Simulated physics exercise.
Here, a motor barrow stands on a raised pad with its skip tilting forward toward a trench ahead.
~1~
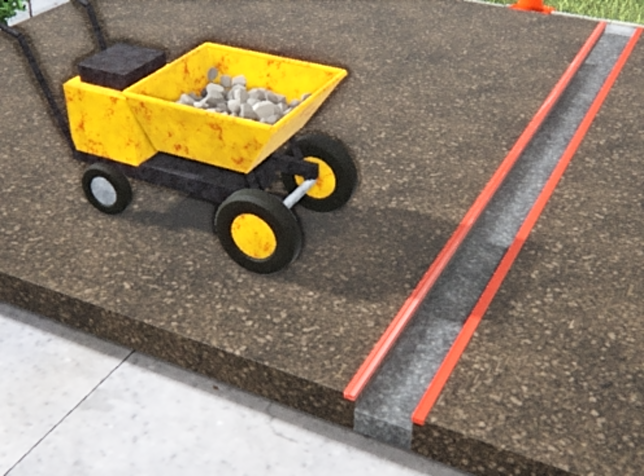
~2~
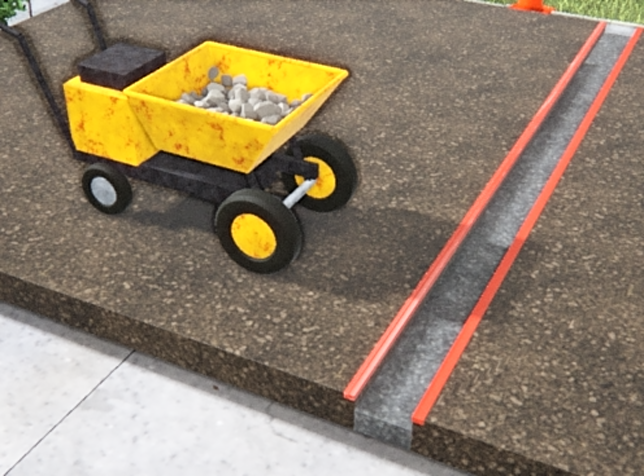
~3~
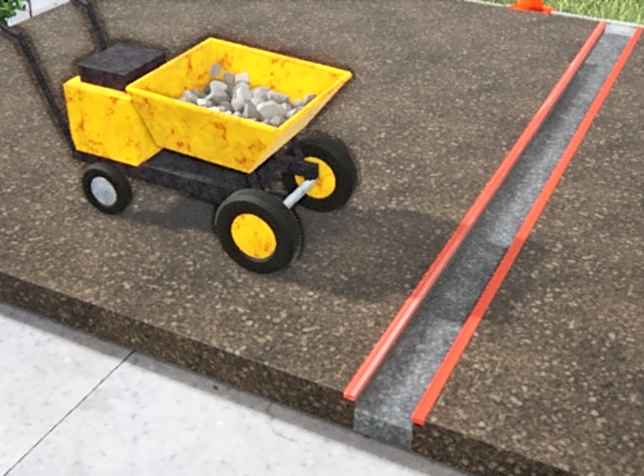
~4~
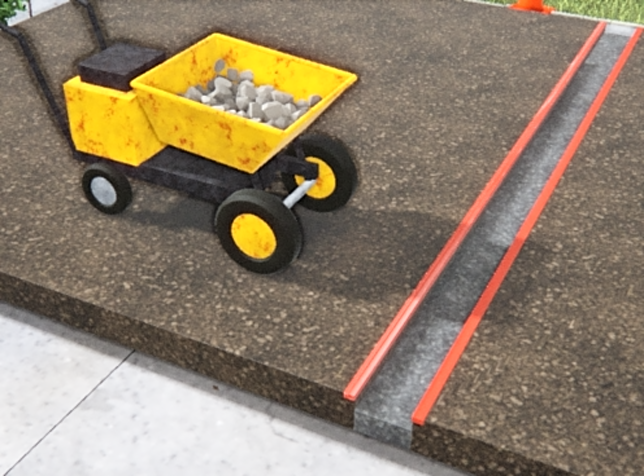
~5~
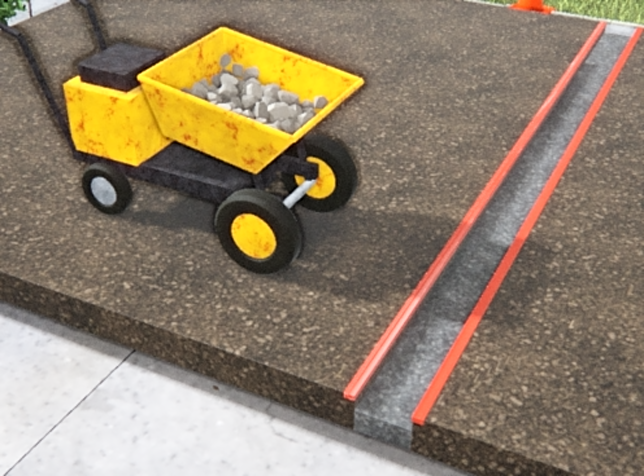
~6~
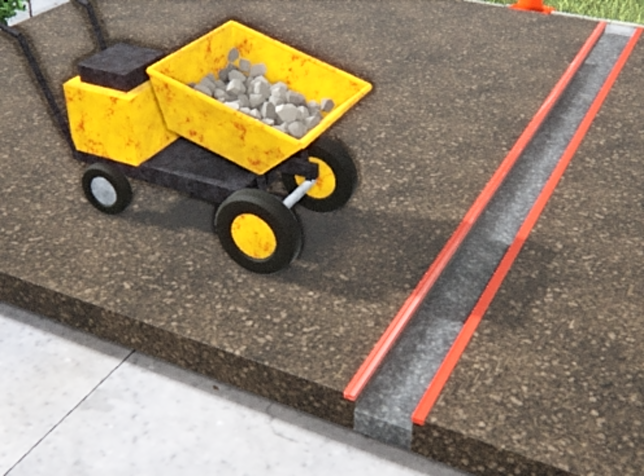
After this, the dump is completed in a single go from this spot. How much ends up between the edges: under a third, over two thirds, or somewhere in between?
My guess is the trench keeps one to two thirds of it.
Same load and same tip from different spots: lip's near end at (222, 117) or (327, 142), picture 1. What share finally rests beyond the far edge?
Try 1 about 0 %, try 2 about 40 %.
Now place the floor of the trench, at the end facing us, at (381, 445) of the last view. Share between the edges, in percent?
About 70 percent.
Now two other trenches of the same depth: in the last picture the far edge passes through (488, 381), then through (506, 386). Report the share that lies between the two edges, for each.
I'd put it near 70 in a hundred, then near 70 in a hundred.
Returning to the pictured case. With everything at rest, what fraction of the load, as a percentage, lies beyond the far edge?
Roughly 5 in a hundred.
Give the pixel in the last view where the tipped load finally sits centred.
(444, 276).
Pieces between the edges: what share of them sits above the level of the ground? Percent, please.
I'd say around 35 percent.
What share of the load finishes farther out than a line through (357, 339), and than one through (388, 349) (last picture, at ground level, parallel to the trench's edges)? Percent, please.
Estimate: 80 % and 60 %, respectively.
Just after the last frame, skip tipped steeply; every one in the skip.
A moment on, skip tipped steeply; almost all in the skip; about a tenth short of the trench; just a few in or heaped over the trench; just a few falling.
Further on, skip tipped right over; about a tenth in the skip; roughly a quarter short of the trench; roughly half in or heaped over the trench; just a few beyond it.
When it is over, skip tipped right over; roughly a third short of the trench; roughly half in or heaped over the trench; just a few beyond it.
